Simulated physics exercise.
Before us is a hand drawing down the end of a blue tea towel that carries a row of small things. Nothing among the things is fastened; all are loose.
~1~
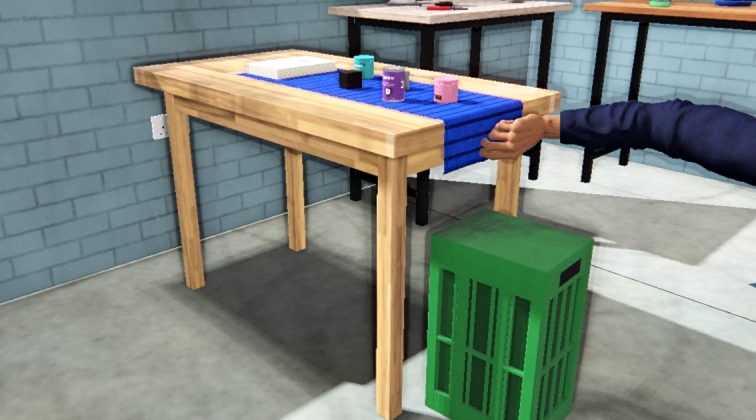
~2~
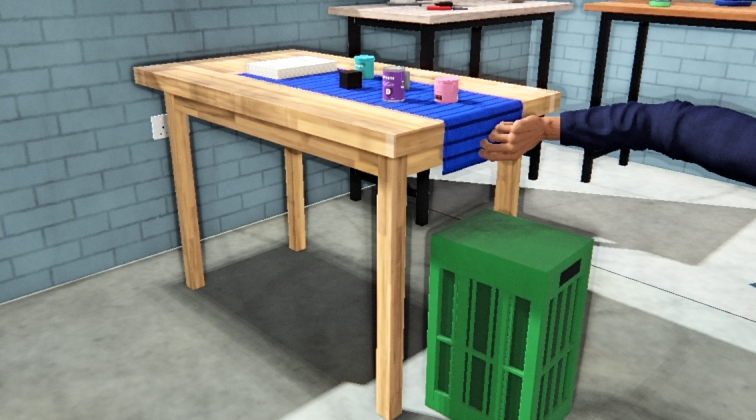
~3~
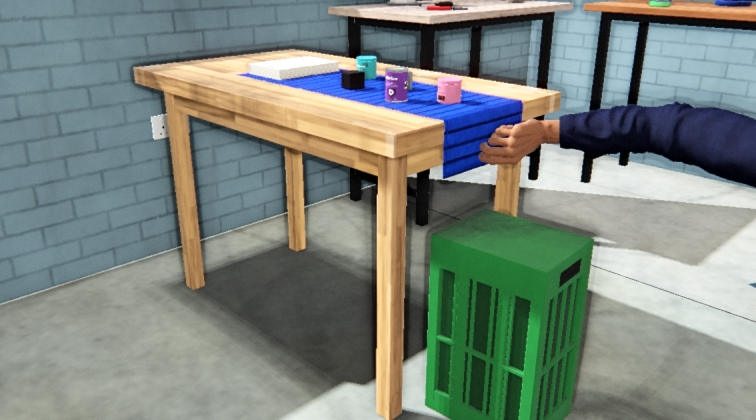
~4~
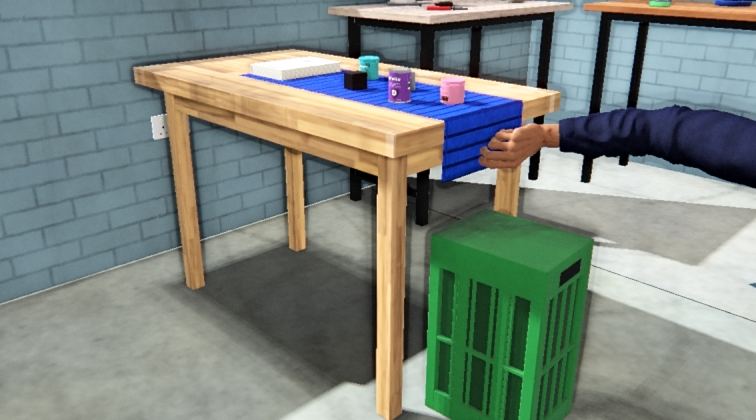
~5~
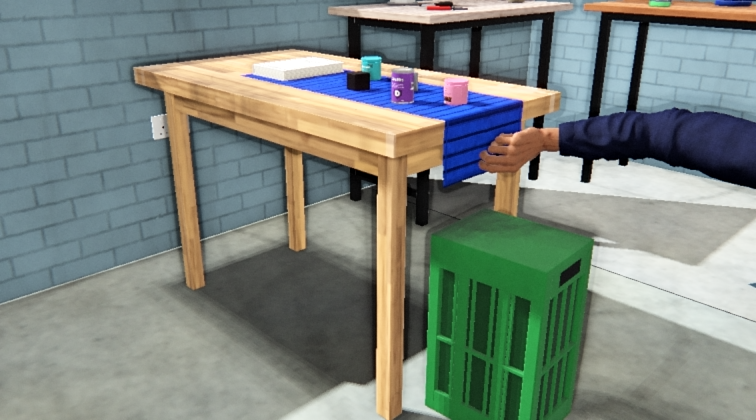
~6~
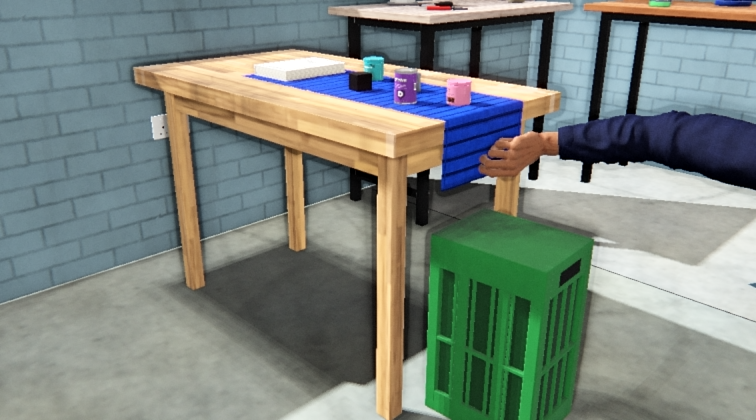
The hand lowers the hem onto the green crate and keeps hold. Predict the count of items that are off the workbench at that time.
A single thing drops off.
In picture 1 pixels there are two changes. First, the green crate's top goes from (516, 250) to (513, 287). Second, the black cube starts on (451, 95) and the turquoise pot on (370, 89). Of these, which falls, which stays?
The black cube comes down, the turquoise pot survives.
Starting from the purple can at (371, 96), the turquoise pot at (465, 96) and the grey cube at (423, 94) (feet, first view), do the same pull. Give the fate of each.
Looking at each one, the purple can remains in position, the turquoise pot drops away and the grey cube remains in position.
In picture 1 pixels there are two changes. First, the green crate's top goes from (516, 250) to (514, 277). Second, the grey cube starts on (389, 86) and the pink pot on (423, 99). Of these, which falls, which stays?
First the grey cube: It is still up there. Then the pink pot: It ends off the top.
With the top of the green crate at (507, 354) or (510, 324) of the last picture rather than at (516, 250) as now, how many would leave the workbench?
First case 4, second case 3.
Soon after, hem near (482, 194); all still up.
After that, hem on the crate; pink pot gone.
In the end, hem on the crate; pink pot gone. Over the edge go one.
